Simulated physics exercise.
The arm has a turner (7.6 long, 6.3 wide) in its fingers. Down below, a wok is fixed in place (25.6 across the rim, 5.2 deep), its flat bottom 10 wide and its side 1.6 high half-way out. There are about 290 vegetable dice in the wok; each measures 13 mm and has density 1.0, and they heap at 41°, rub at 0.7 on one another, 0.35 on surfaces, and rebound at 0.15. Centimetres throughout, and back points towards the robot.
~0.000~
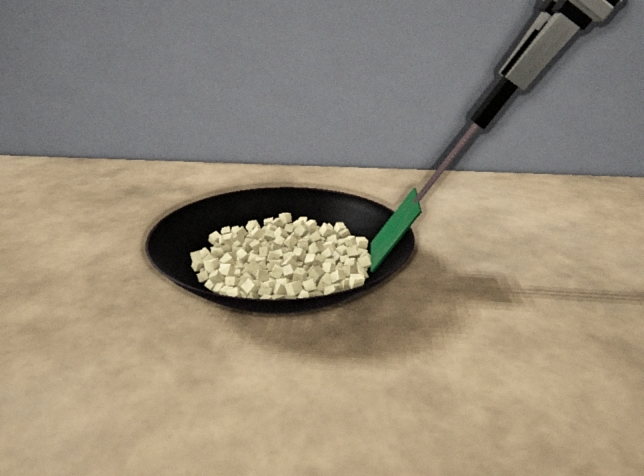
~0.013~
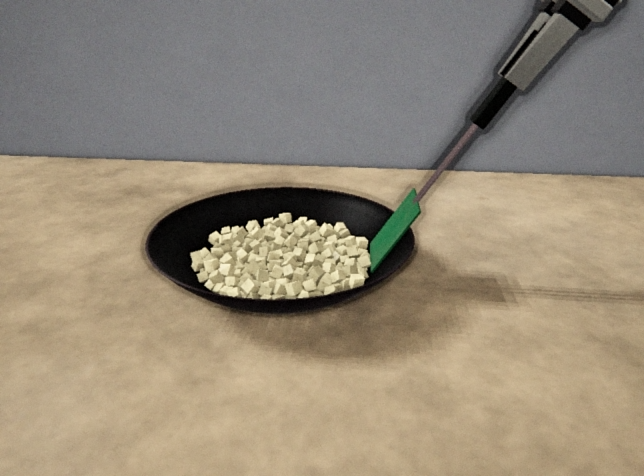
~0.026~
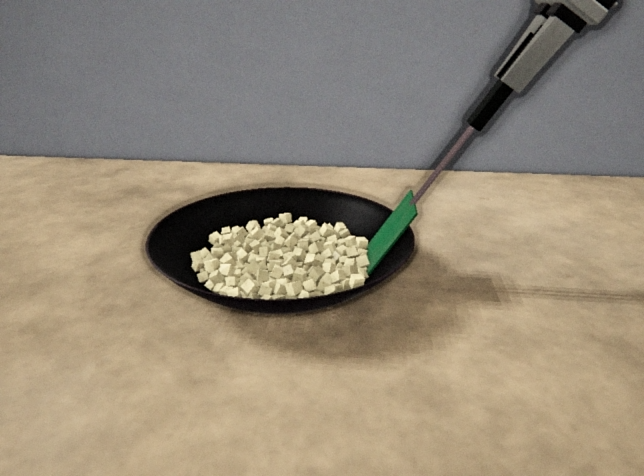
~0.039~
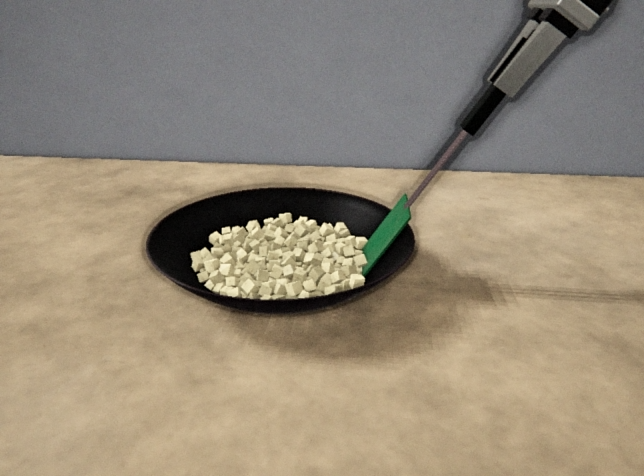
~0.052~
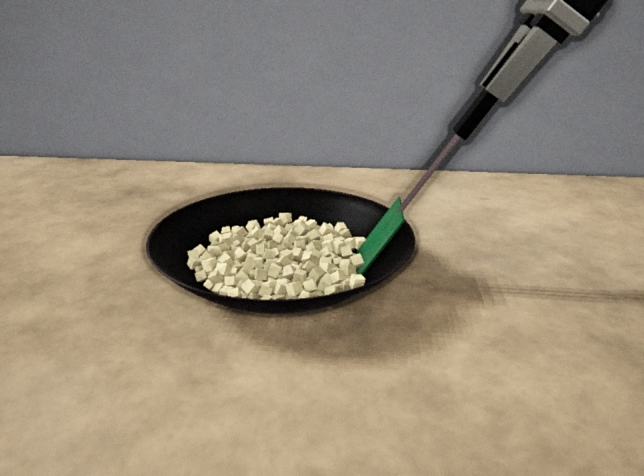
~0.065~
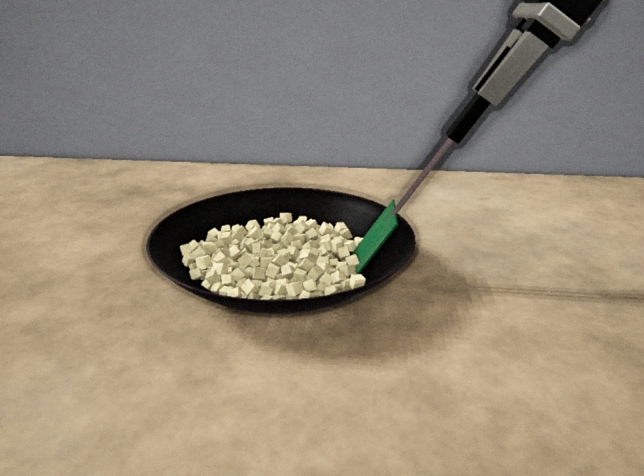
A robot arm holding a green spatula eased slightly to the left inside a black wok, nudging the heap of small pale cubes a little toward the left side of the pan.
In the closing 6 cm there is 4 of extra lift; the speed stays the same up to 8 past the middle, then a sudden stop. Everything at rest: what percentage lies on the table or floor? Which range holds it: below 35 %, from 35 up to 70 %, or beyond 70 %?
The range below 35 %.
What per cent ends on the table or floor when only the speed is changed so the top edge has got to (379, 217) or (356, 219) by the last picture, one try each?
Try one roughly 40 per cent; try two roughly 45 per cent.
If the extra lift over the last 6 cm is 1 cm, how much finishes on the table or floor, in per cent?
Result: Approx. 30 %.
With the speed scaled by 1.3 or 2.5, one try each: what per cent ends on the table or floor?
Estimates, in order: 35 % and 45 %.
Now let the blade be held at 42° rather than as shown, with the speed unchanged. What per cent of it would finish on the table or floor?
It would be near 30 per cent.
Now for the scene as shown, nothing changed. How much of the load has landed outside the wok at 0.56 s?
That would be near 25 per cent, give or take.
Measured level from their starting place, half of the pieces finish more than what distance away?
The value is roughly 8 cm.
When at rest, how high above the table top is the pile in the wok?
It reaches about 6.5 cm.
After 0.18 s, sloping 58°, highest piece 7 above the table; 291 in the wok, 1 on the blade or in flight.
After 0.30 s, sloping 58°, highest piece 8 above the table; 260 in the wok, 2 on the table or floor, 30 on the blade or in flight.
After 0.56 s, sloping 58°, highest piece 7 above the table; 211 in the wok, 77 on the table or floor, 4 on the blade or in flight.
After 1.61 s, sloping 58°, highest piece 6 above the table; 211 in the wok, 81 on the table or floor.
In the end, 211 in the wok, 81 on the table or floor. That is 28 % on the table or floor.
